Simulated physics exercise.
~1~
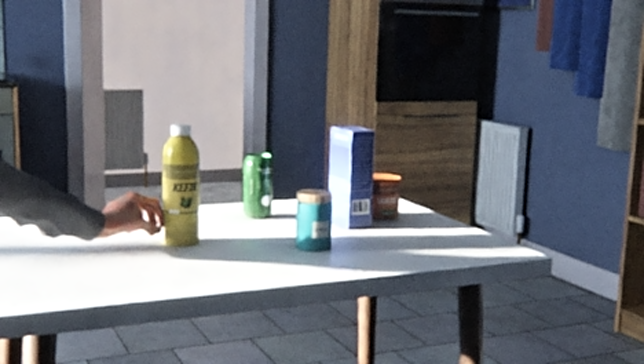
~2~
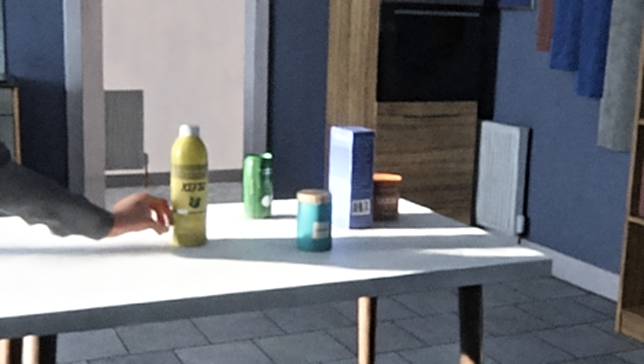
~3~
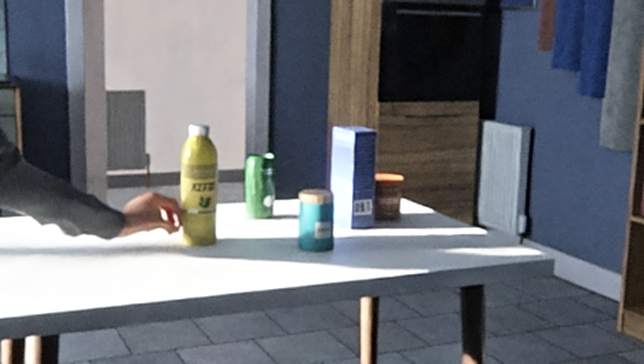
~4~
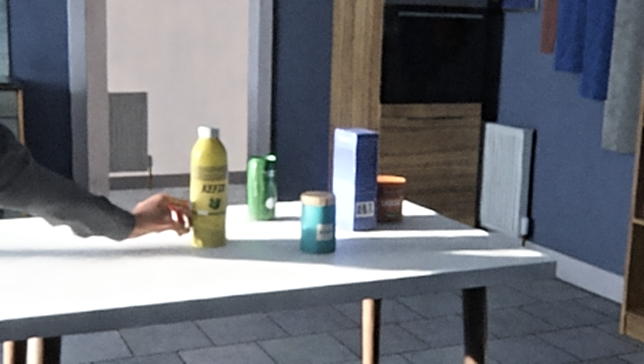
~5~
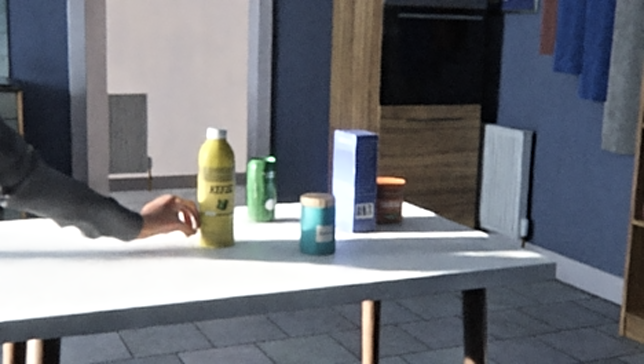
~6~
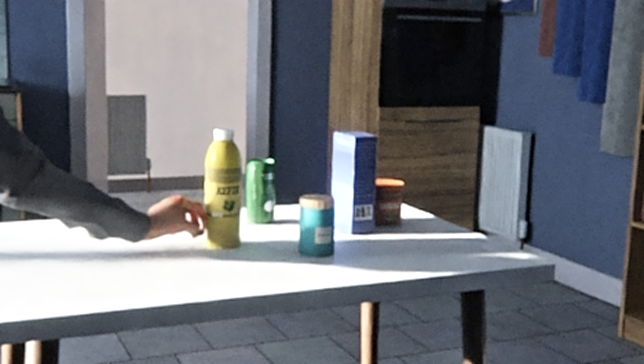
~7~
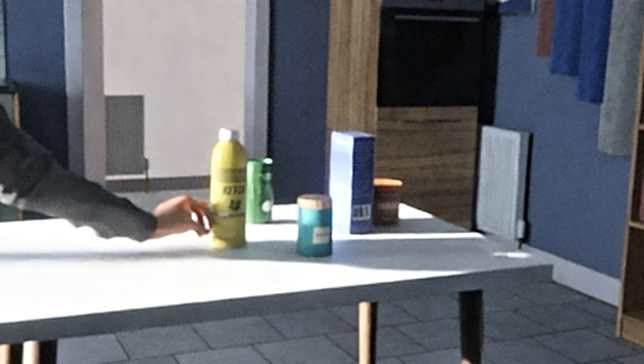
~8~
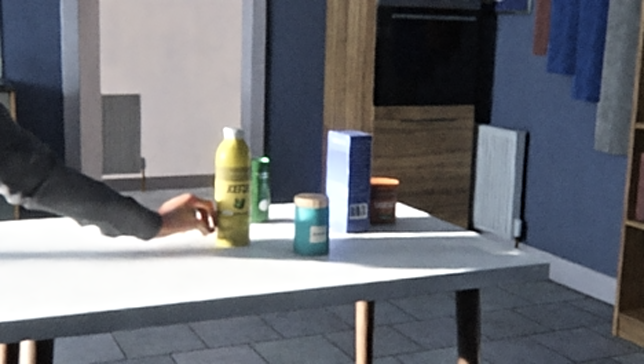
In a room with dark blue walls, a white table holds a yellow bottle, a green can, a turquoise jar, a blue packet and an orange tin. A hand reaches in from the left, its fingers at the side of the yellow bottle. It slides the bottle slowly and steadily to the right across the tabletop, the dark-sleeved arm following behind. The bottle stays upright as it comes in front of the green can, partly hiding it. At the end it stands just left of the turquoise jar, the fingers still beside it, while the other items remain in place.
